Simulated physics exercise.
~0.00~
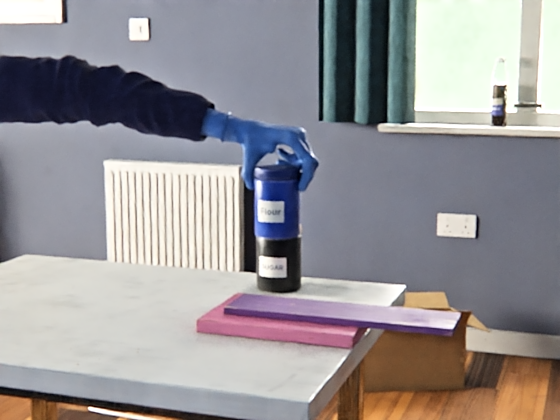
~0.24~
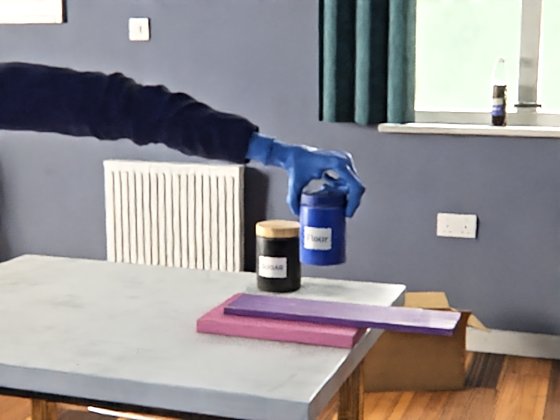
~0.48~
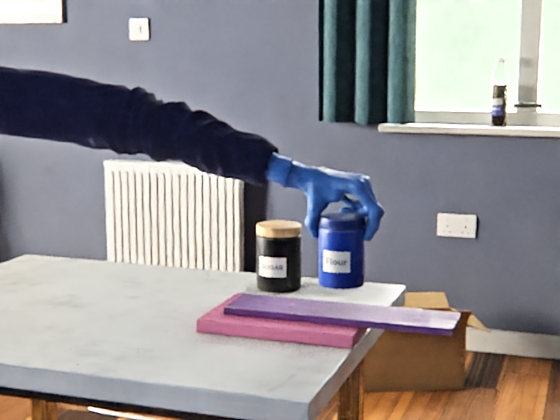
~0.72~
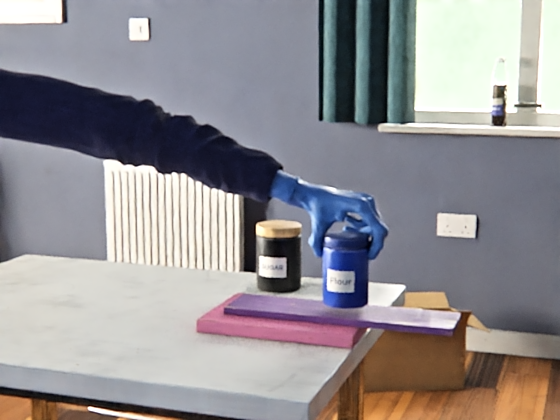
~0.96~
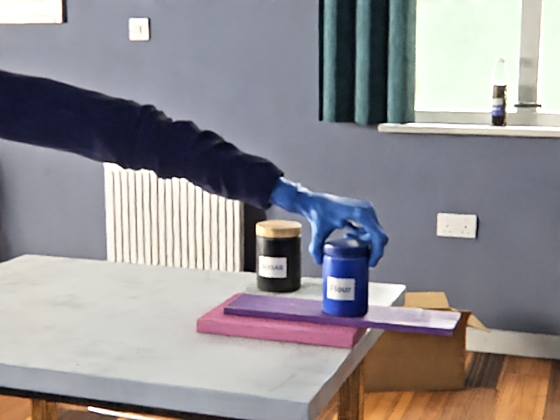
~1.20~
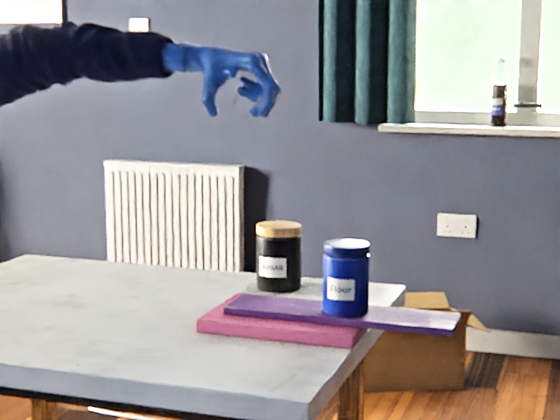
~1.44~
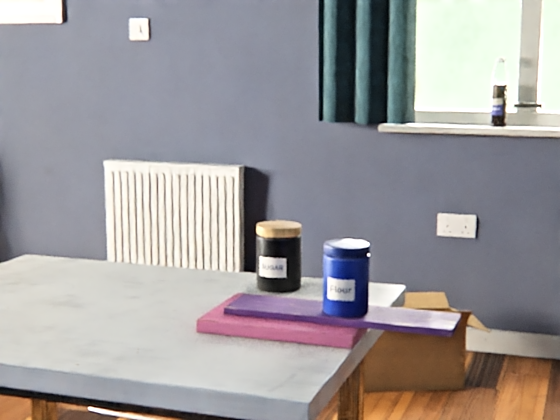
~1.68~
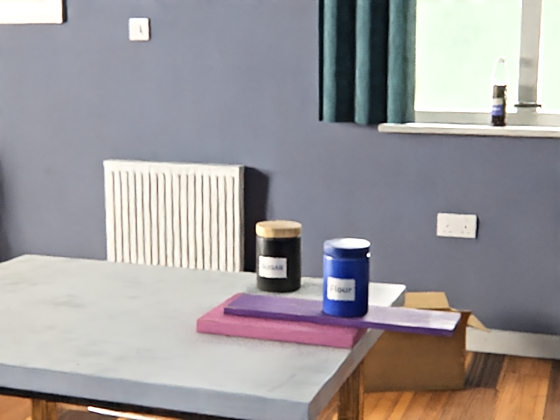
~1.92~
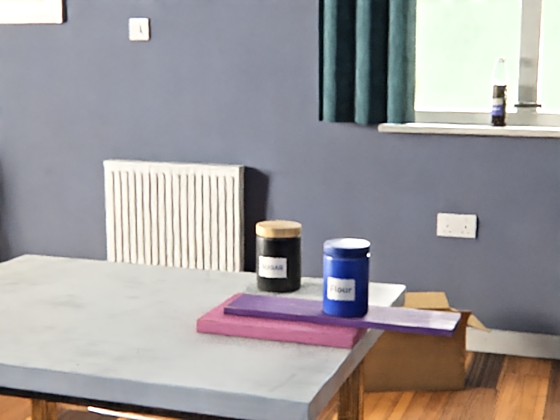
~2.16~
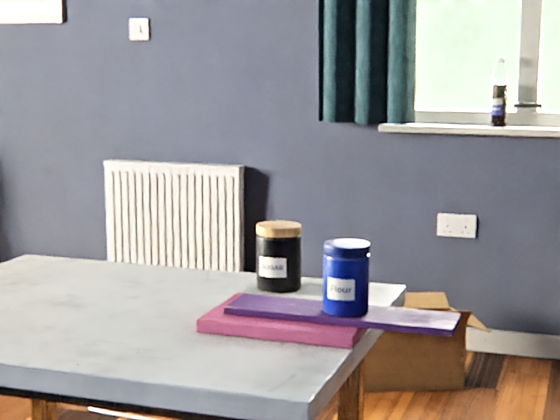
A blue jar with a white label starts stacked on a black, wooden-lidded jar at the far right corner of a pale grey table, seen from a still, slightly raised view in a room with a radiator and teal curtain. In front lie a pink slab and a purple board jutting past the table's right edge. A blue-gloved hand lifts the blue jar off, carries it right and down, and sets it upright on the purple board. The hand lets go and withdraws to the left. The board holds, and both jars stay standing.
